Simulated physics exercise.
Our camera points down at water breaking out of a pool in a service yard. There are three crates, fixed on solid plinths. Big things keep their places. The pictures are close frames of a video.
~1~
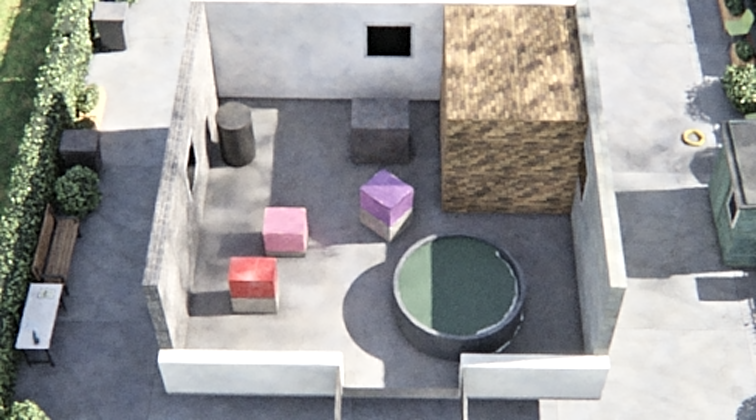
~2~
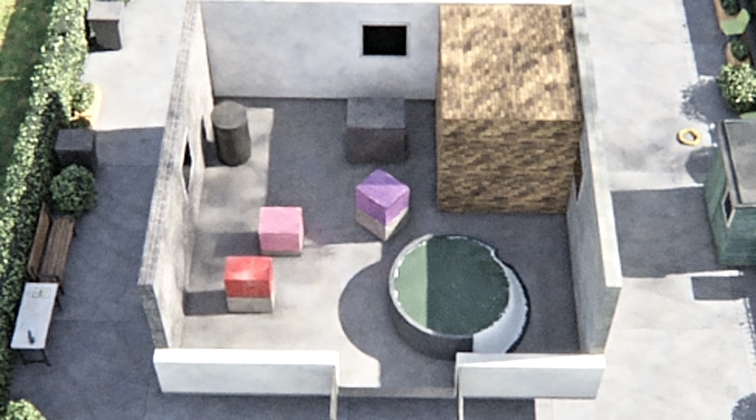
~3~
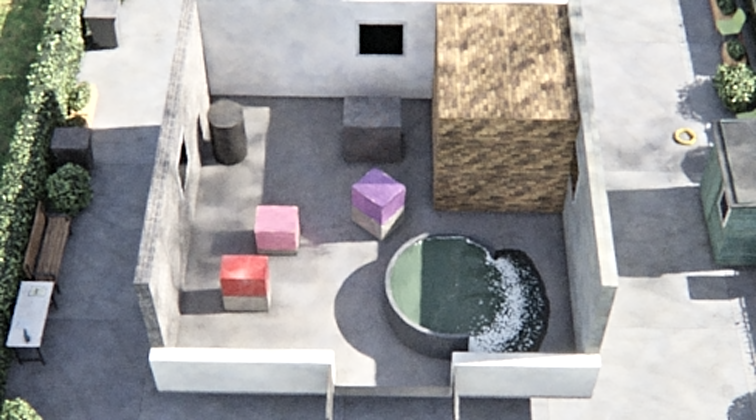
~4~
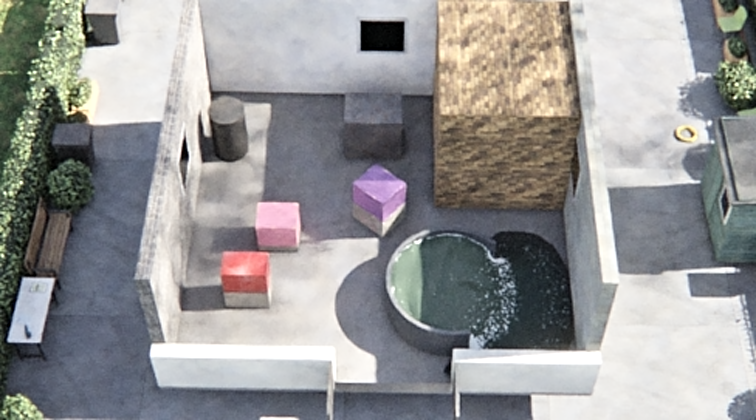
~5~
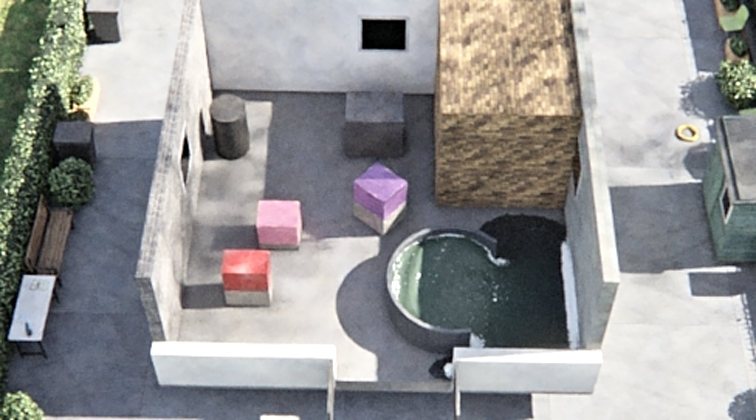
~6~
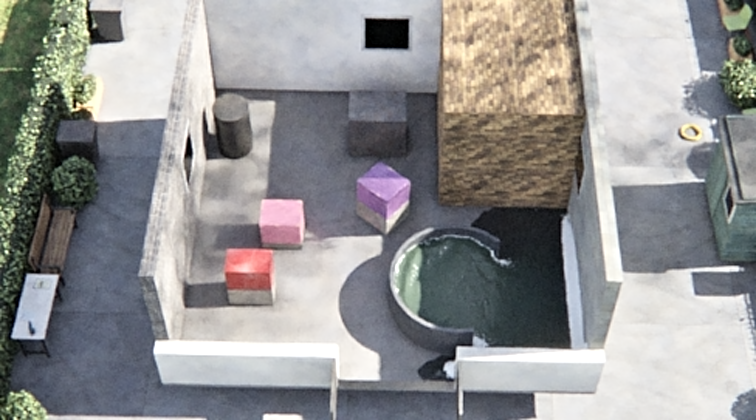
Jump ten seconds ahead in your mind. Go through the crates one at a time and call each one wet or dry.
The purple crate is dry. The pink crate is dry. The red crate is dry.
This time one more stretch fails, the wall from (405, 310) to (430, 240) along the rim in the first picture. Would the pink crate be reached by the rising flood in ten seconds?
Looks like the pink crate goes under.
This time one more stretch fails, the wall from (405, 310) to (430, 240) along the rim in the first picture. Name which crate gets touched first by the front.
First comes the purple one.
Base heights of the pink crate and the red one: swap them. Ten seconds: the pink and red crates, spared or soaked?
Well, pink stays untouched and red stays untouched then.
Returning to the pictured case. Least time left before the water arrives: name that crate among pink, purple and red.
I'd go with the purple-painted one.
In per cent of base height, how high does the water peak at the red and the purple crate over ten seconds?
Roughly 30 percent, then 60 percent.
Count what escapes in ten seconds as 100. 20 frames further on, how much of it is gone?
Around 30 percent.
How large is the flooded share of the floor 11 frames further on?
Around 20 percent of it.
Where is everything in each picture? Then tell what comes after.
Still water in the pool at (459, 286), in the first frame.
The front is at a hidden place, out from the gap at (513, 313), in the second frame.
The front is at (520, 255), out from the gap at (509, 314), in the third frame.
Water pours out at (509, 312) and has run to (536, 239), in the fourth frame.
Water pours out at (510, 311) and has run to (536, 220), in the fifth frame.
The front is at (560, 210), out from the gap at (513, 310), in the sixth frame.
A moment on, water covers 15 % of the floor; the purple crate not reached, the pink crate not reached, the red crate not reached.
Next, water covers 20 % of the floor; the purple crate not reached, the pink crate not reached, the red crate not reached.
Then, water covers 40 % of the floor; the purple crate water round its plinth, the pink crate water round its plinth, the red crate not reached.
Later, water covers 70 % of the floor; the purple crate water round its plinth, the pink crate water round its plinth, the red crate water round its plinth.
In the end, water covers 95 % of the floor; the purple crate stayed above the water, the pink crate stayed above the water, the red crate stayed above the water.
